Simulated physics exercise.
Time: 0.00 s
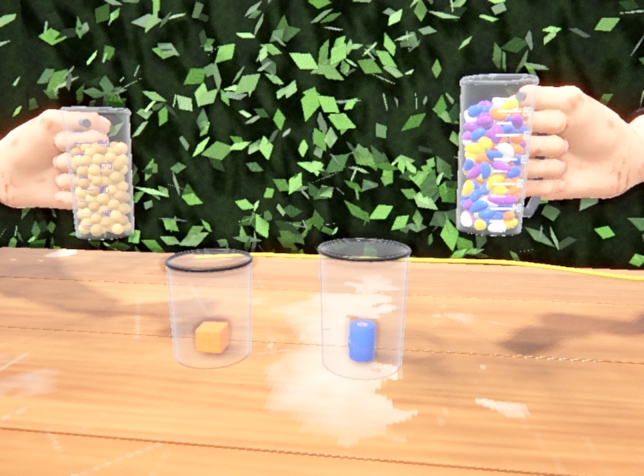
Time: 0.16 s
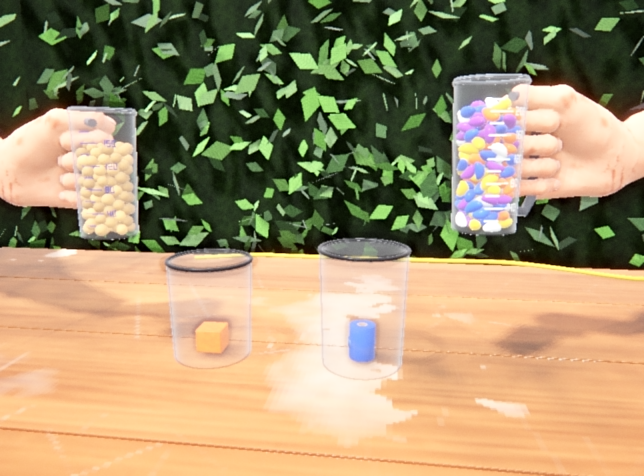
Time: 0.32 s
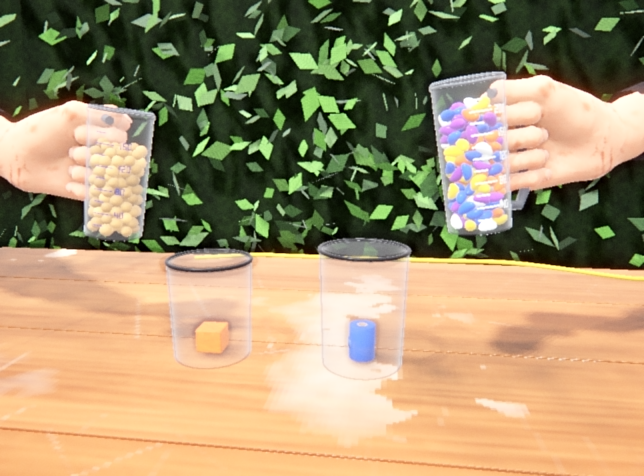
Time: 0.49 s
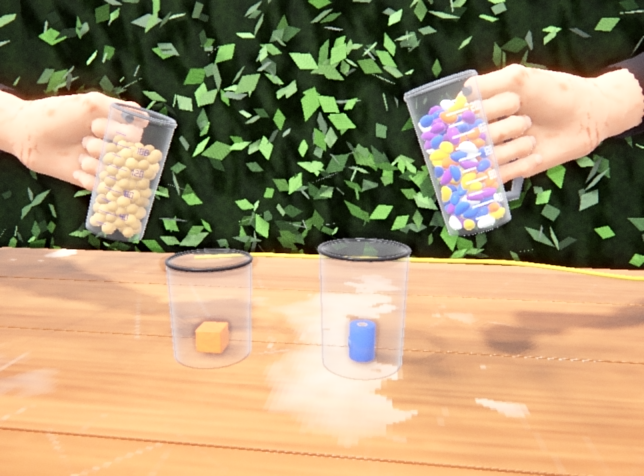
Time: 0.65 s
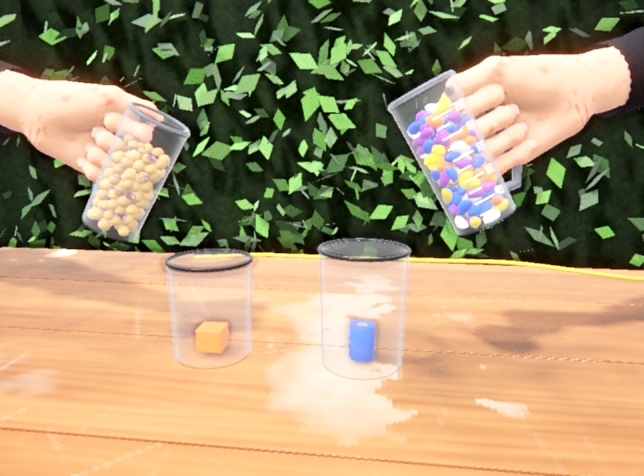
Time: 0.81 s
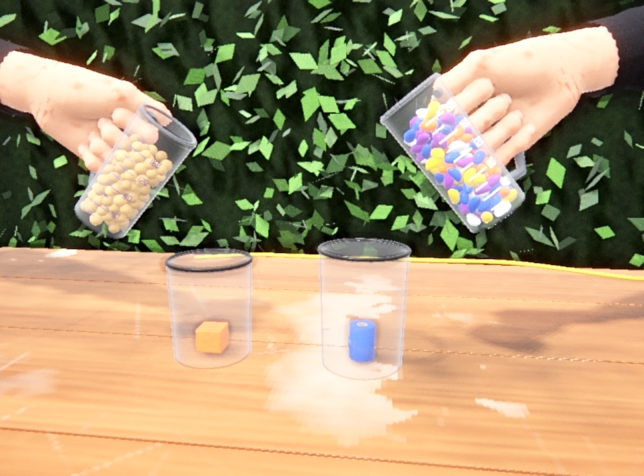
In this clip, two hands hold clear cups of round beads and colorful jelly beans above two glasses containing a small orange block and a blue roll, then move the cups inward and tilt them progressively toward each other.
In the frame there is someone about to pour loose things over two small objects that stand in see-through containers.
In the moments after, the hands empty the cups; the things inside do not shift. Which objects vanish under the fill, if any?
Okay, so the left object is completely covered and the right object is completely covered.
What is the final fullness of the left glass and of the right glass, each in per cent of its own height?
About 50 per cent on the left and 60 on the right.
After 1.31 s, left glass empty, all of its cupful still in the cup; right glass empty, all of its cupful still in the cup.
After 1.84 s, left glass nearly empty, the bulk of its cupful still in the cup; right glass nearly empty, nearly all of its cupful still in the cup.
After 2.47 s, left glass half full, none of its cupful still in the cup; right glass half full, none of its cupful still in the cup.
In the end (3.0 s), left glass half full (surface near (211, 303)), nothing beside it; right glass half full (surface near (363, 296)), nothing beside it; the left thing is covered; the right thing is covered.
